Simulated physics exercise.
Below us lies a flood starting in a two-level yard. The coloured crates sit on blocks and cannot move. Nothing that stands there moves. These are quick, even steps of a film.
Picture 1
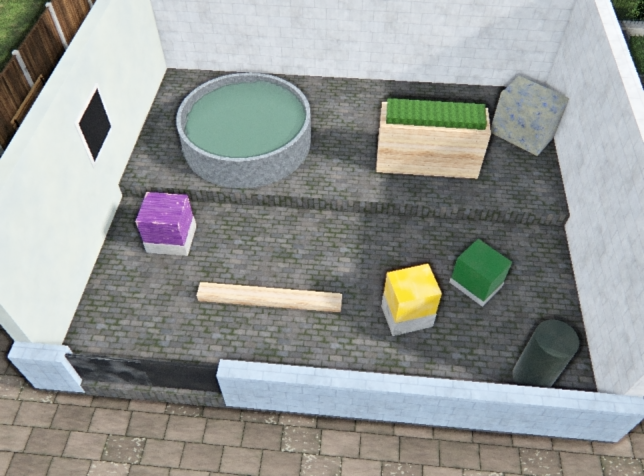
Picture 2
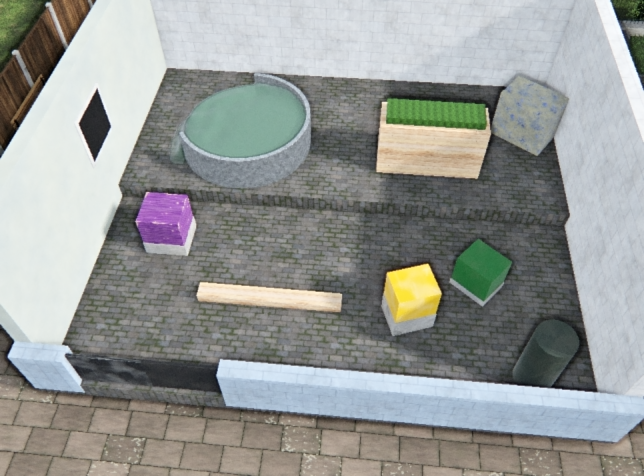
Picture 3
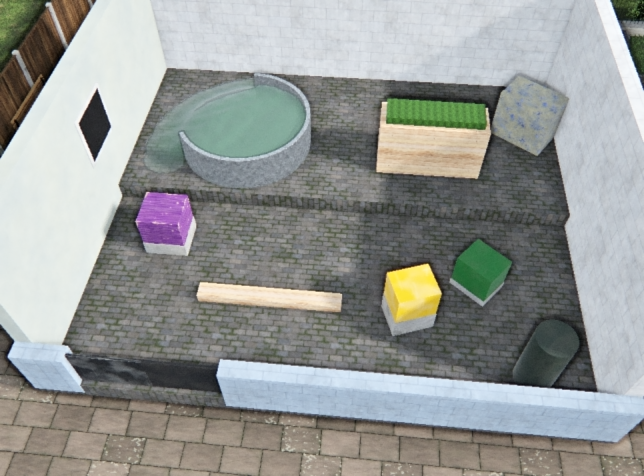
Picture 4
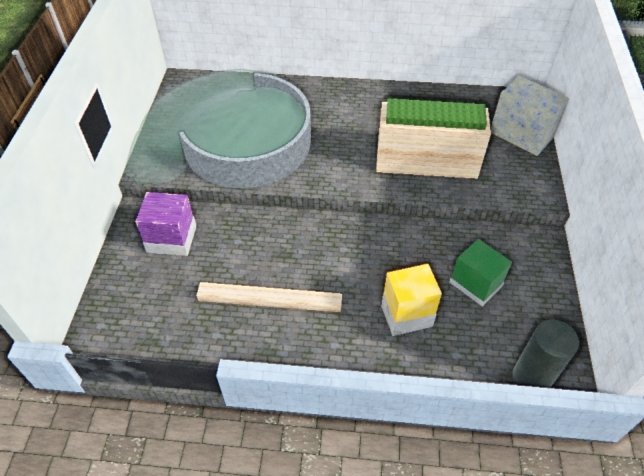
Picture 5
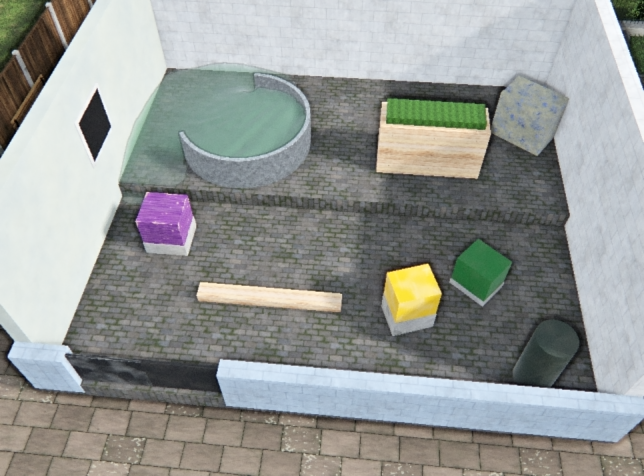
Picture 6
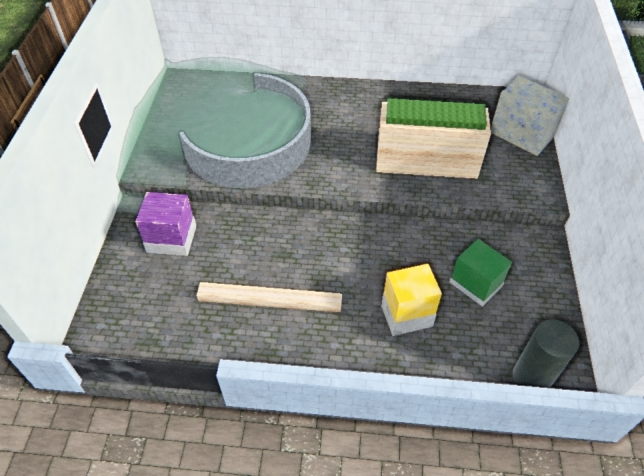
A round grey pool opens on its left side and green water spreads to the wall.
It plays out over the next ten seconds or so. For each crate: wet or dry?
The yellow crate keeps dry; the purple crate keeps dry; the green crate keeps dry.
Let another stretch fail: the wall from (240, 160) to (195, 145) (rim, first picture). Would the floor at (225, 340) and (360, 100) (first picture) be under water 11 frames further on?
In that order: Under water, not flooded.
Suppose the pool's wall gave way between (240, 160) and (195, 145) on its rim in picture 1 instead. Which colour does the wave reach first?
The purple one.
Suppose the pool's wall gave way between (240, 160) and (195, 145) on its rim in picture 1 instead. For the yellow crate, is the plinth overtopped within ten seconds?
In short: The yellow crate keeps dry.
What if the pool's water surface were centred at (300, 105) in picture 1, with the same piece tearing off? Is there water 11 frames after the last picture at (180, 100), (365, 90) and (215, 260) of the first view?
As listed: Under water, wet, no water.
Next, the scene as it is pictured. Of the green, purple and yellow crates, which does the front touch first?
It is the purple-painted one.
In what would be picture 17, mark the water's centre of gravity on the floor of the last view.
Close to (205, 125).
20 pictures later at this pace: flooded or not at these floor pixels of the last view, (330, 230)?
Answer: No water.
A moment on, water covers 15 % of the floor; the yellow crate not reached, the purple crate water round its plinth, the green crate not reached.
Next, water covers 25 % of the floor; the yellow crate not reached, the purple crate water round its plinth, the green crate not reached.
Then, water covers 40 % of the floor; the yellow crate not reached, the purple crate water round its plinth, the green crate not reached.
Later, water covers 70 % of the floor; the yellow crate water round its plinth, the purple crate water round its plinth, the green crate not reached.
In the end, water covers 90 % of the floor; the yellow crate stayed above the water, the purple crate stayed above the water, the green crate stayed above the water.
